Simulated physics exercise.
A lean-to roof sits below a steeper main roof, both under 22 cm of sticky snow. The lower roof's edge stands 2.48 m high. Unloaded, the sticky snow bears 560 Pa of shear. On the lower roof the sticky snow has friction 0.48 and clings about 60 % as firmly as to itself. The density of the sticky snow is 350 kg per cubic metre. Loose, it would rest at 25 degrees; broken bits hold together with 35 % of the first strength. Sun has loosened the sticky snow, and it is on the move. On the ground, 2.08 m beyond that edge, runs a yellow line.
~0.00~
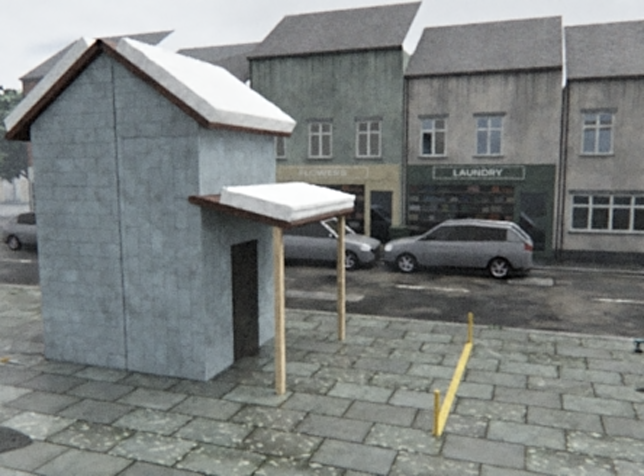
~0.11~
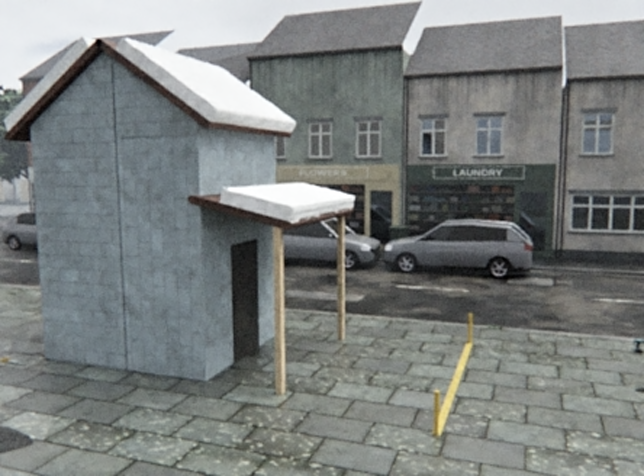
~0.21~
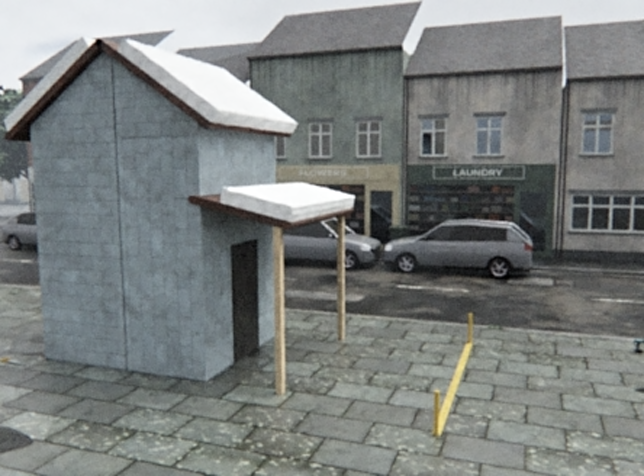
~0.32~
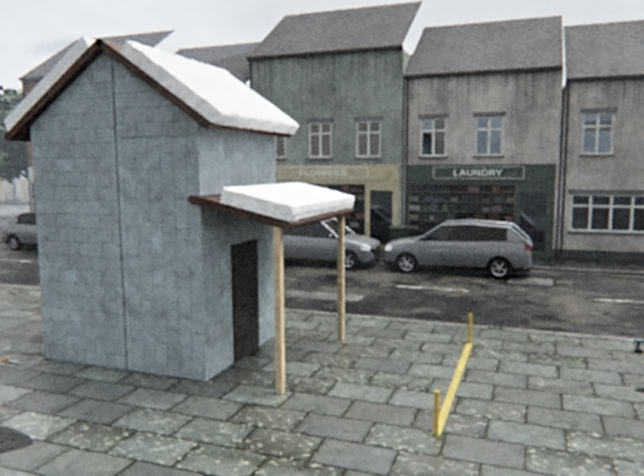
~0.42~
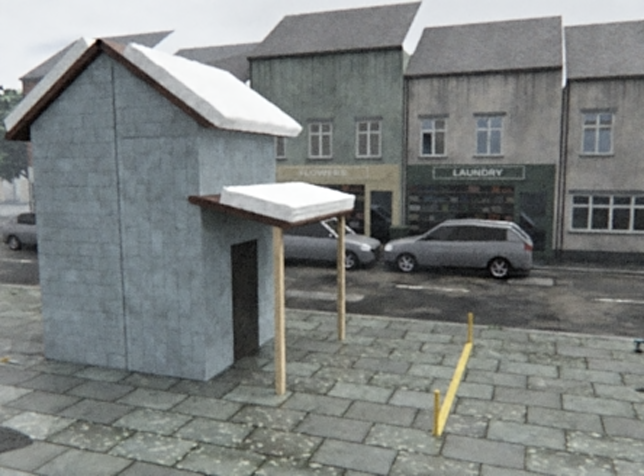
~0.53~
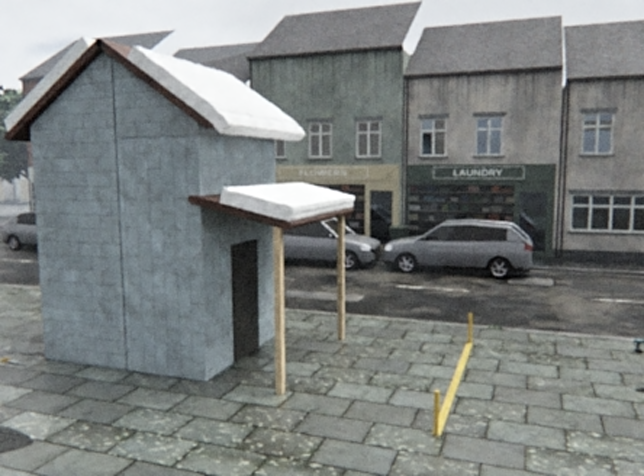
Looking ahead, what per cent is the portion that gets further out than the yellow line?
Close to 6 per cent.
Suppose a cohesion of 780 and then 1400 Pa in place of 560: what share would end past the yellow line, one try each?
In that order: 1 %, 0 %.
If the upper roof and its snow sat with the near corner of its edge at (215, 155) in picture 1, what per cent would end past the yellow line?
In that case some 0 per cent.
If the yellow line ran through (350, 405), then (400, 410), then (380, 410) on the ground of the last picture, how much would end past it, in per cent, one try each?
In that order: 40 %, 18 %, 30 %.
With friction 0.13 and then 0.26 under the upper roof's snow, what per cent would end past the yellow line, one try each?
In that order: 25 %, 20 %.
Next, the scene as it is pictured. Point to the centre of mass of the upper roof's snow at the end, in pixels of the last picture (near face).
Around (355, 348).
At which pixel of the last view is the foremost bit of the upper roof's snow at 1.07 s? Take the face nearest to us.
Near (263, 194).
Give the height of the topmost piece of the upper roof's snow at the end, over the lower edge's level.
Roughly 0.6 m.
After 1.07 s, none is below the lower edge and 0 % is past the line.
After 1.71 s, none is below the lower edge and 0 % is past the line.
After 2.36 s, 56 % is below the lower edge and 0 % is past the line.
After 3.00 s, 56 % is below the lower edge and 6 % is past the line.
After 3.20 s, 56 % is below the lower edge and 6 % is past the line.
